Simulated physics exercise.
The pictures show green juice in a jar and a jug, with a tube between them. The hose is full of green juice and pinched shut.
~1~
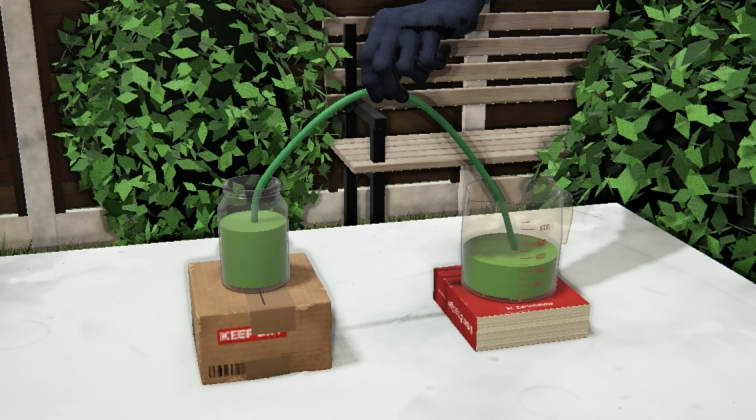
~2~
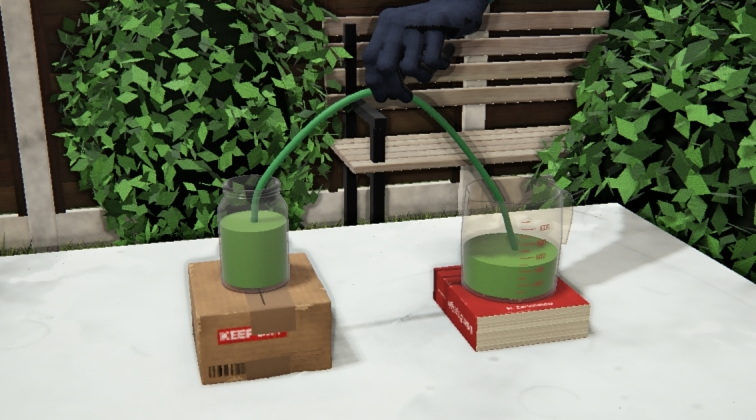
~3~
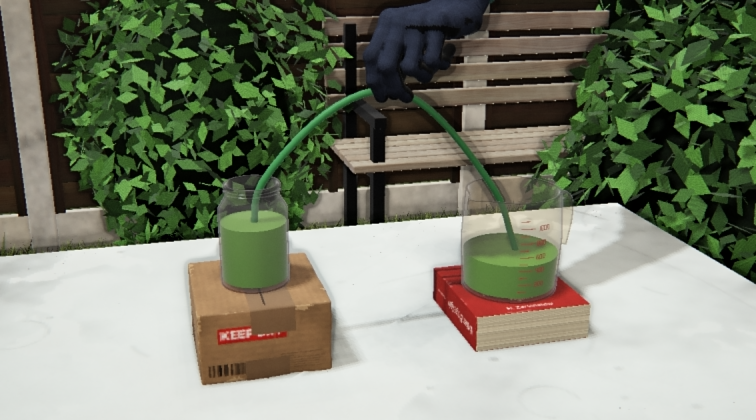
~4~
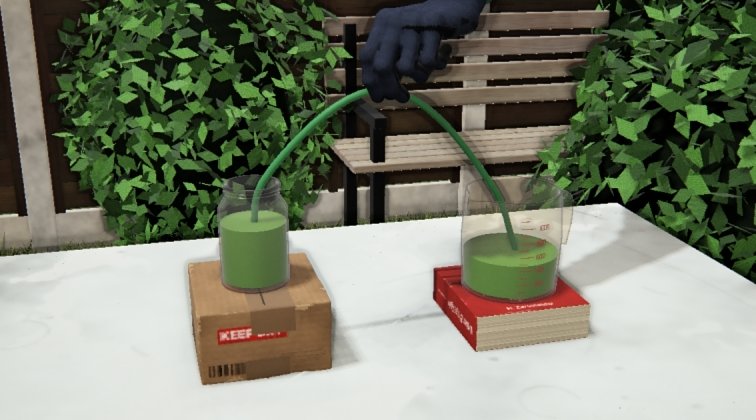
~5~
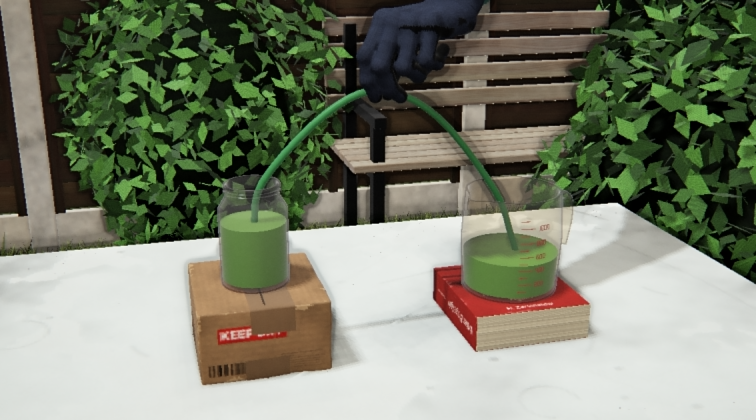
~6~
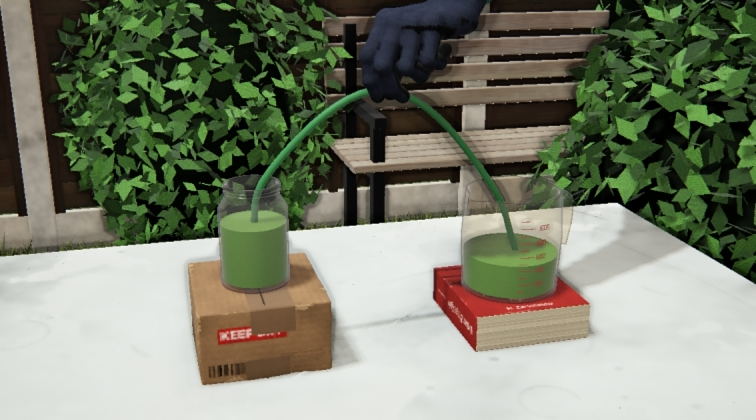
On a garden table, a gloved hand holds a green tube between two containers, nothing moving.
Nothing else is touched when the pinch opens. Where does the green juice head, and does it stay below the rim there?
It flows rightwards, and the one that fills has room for it.
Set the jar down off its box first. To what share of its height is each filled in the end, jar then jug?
Roughly 70 per cent, then 30 per cent.
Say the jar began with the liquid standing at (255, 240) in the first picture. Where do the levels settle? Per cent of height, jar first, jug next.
In turn 10 and 45 per cent.
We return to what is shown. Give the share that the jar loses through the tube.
Close to 70 %.
Shortly, the jar is about half full; the jug is about a third full.
Then, the jar is about a quarter full; the jug is about half full.
At the finish, the jar is nearly empty; the jug is about half full; the two surfaces are level.
